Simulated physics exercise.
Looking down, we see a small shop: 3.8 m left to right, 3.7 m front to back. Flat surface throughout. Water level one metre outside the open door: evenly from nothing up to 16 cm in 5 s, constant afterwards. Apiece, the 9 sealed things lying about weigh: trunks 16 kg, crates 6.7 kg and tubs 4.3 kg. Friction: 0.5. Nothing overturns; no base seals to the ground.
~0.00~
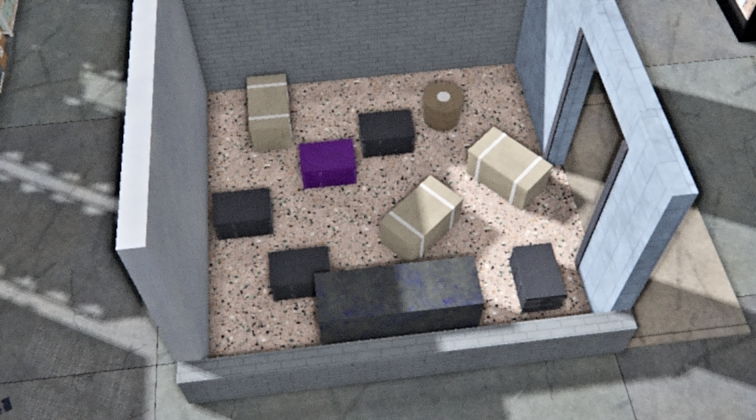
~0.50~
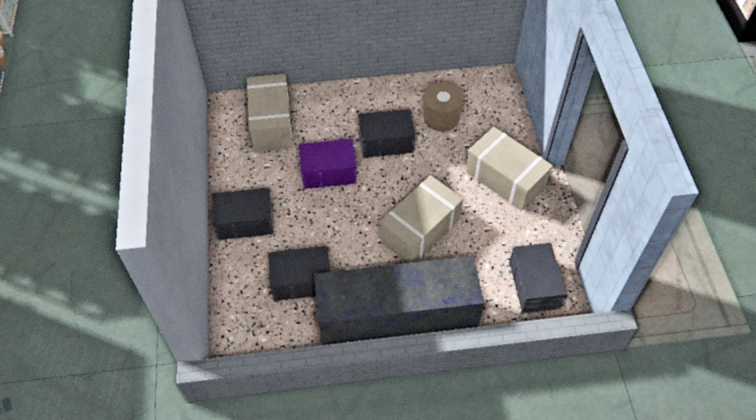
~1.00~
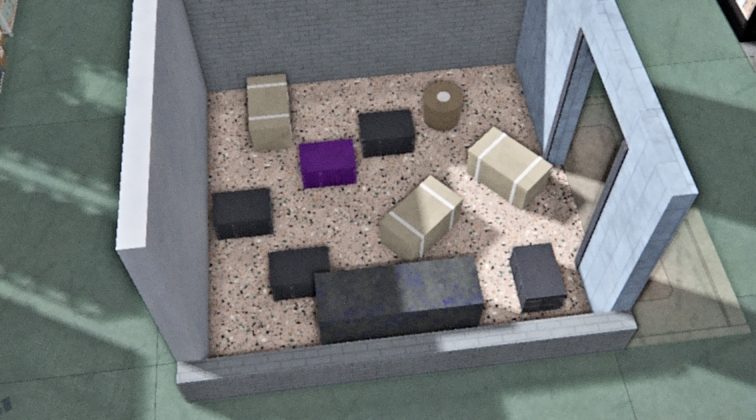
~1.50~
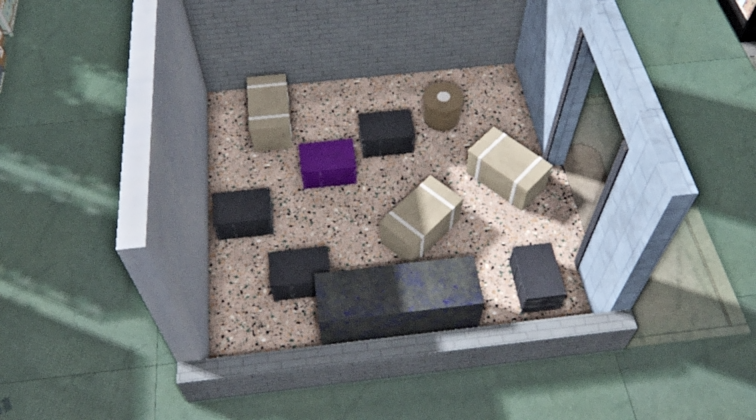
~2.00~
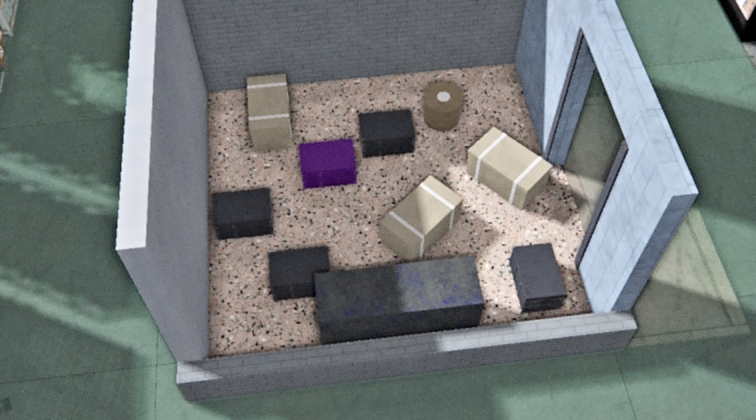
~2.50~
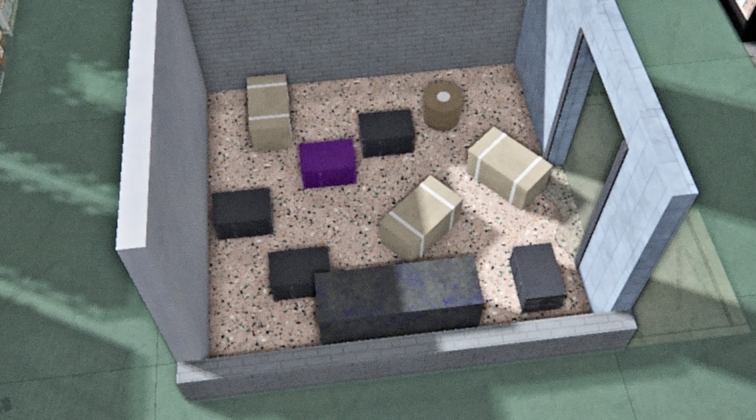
To begin with, a small walled shop seen from above holds dark boxes, a purple crate, pale strapped crates and a round tub, with dry grey ground outside. Greenish water then covers the ground around the walls and its light patches shift slightly, while everything inside stays still.
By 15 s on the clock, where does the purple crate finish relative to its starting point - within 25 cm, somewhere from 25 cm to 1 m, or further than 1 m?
The purple crate finishes between 25 cm and 1 m from its start.
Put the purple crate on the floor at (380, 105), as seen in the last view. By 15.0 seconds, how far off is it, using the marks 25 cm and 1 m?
So it journeys a long way.
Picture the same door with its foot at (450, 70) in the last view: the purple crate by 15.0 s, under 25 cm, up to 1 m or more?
In that case the purple crate shifts a modest distance.
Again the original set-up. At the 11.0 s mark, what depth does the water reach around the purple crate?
Somewhere close to 9 cm.
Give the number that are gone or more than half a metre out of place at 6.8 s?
Answer: 2.
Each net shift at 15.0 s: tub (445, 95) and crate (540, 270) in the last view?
80 cm and 50 cm respectively.
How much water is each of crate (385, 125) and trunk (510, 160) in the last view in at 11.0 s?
8 and 8 cm.
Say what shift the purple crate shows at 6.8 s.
Some 0 cm from the start.
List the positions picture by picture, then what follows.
In the first picture, the purple crate at (327, 155), on the bottom; water covers 0.0 m2; 0 of 9 have shifted.
In the second picture, the purple crate at (327, 155) rests on the ground; water covers 0.0 m2; 0 of 9 have shifted.
In the third picture, the purple crate at (327, 155) rests on the ground; water covers 0.0 m2; 0 of 9 have shifted.
In the fourth picture, the purple crate at (327, 155), on the bottom; 0.0 m2 under water; 0 of 9 have shifted.
In the fifth picture, the purple crate at (327, 155), on the bottom; 0.0 m2 under water; 0 of 9 have shifted.
In the sixth picture, the purple crate at (327, 155), on the bottom; water covers 0.0 m2; 0 of 9 have shifted.
After 3.5 s the purple crate is near (327, 155), 0.0 m from its start, aground; 0 afloat.
After 6.8 s the purple crate is near (327, 155), 0.0 m from its start, aground; 1 afloat.
After 11.0 s the purple crate is near (264, 129), 0.8 m from its start, afloat; 8 afloat.
After 15.0 s the purple crate is near (329, 116), 0.5 m from its start, afloat; 9 afloat.
